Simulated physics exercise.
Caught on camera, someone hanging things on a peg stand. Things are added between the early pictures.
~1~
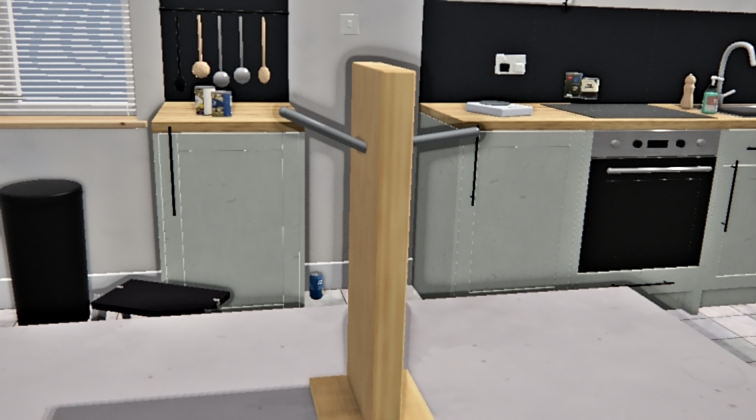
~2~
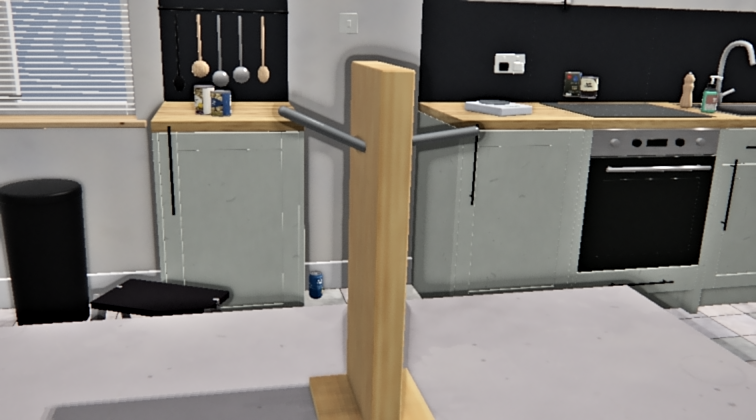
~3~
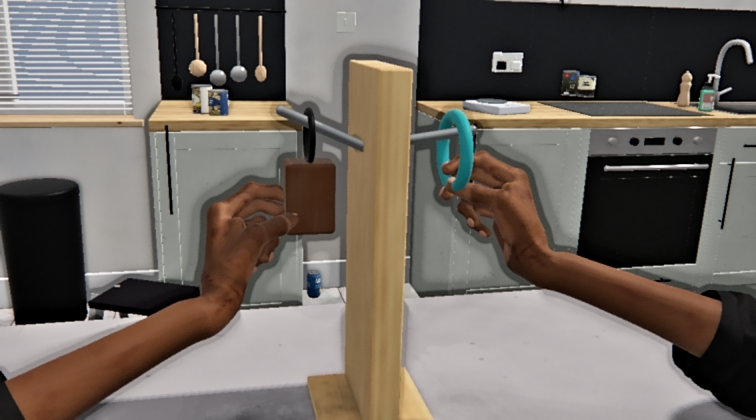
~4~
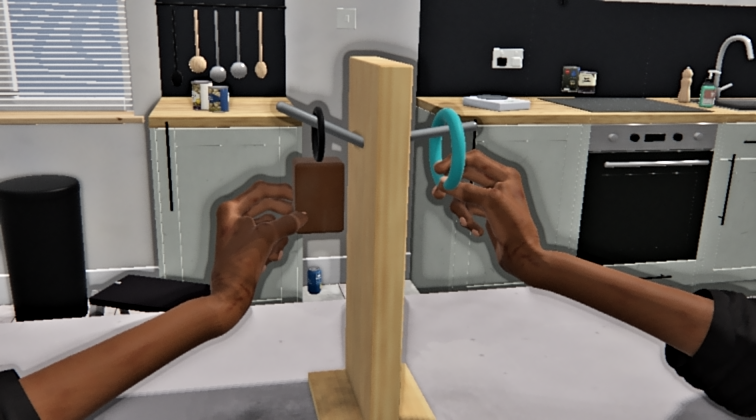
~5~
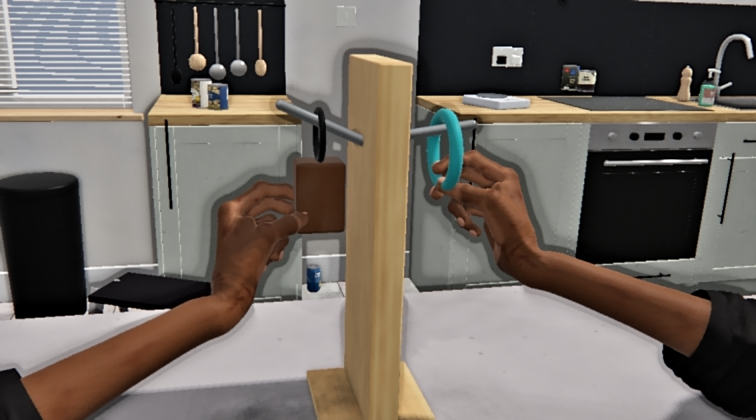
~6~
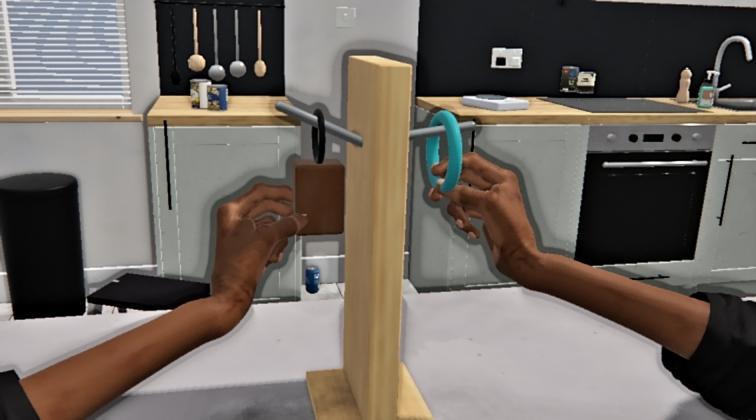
Two hands appearing at a wooden peg stand, sliding a brown pouch and a turquoise ring inward along opposite grey pegs.
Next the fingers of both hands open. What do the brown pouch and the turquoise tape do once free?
As it turns out, the brown pouch stays on its peg and the turquoise tape stays on its peg.
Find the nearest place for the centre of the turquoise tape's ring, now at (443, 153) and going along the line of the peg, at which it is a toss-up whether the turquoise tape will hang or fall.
Near (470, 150).
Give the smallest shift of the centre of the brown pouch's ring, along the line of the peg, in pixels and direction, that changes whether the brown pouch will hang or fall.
About 44 pixels left.
Then, 0.12 s on from there, brown pouch turned 6° from its first pose near (322, 176); turquoise tape at rest near (444, 154).
Then, 0.24 s on from there, brown pouch displaced a little near (329, 177); turquoise tape at rest near (444, 154).
Then, 0.40 s on from there, brown pouch turned 5° from its first pose near (336, 181); turquoise tape at rest near (444, 154).
In the end, the brown pouch hangs there, near (336, 181); the turquoise tape hangs there, near (444, 154).
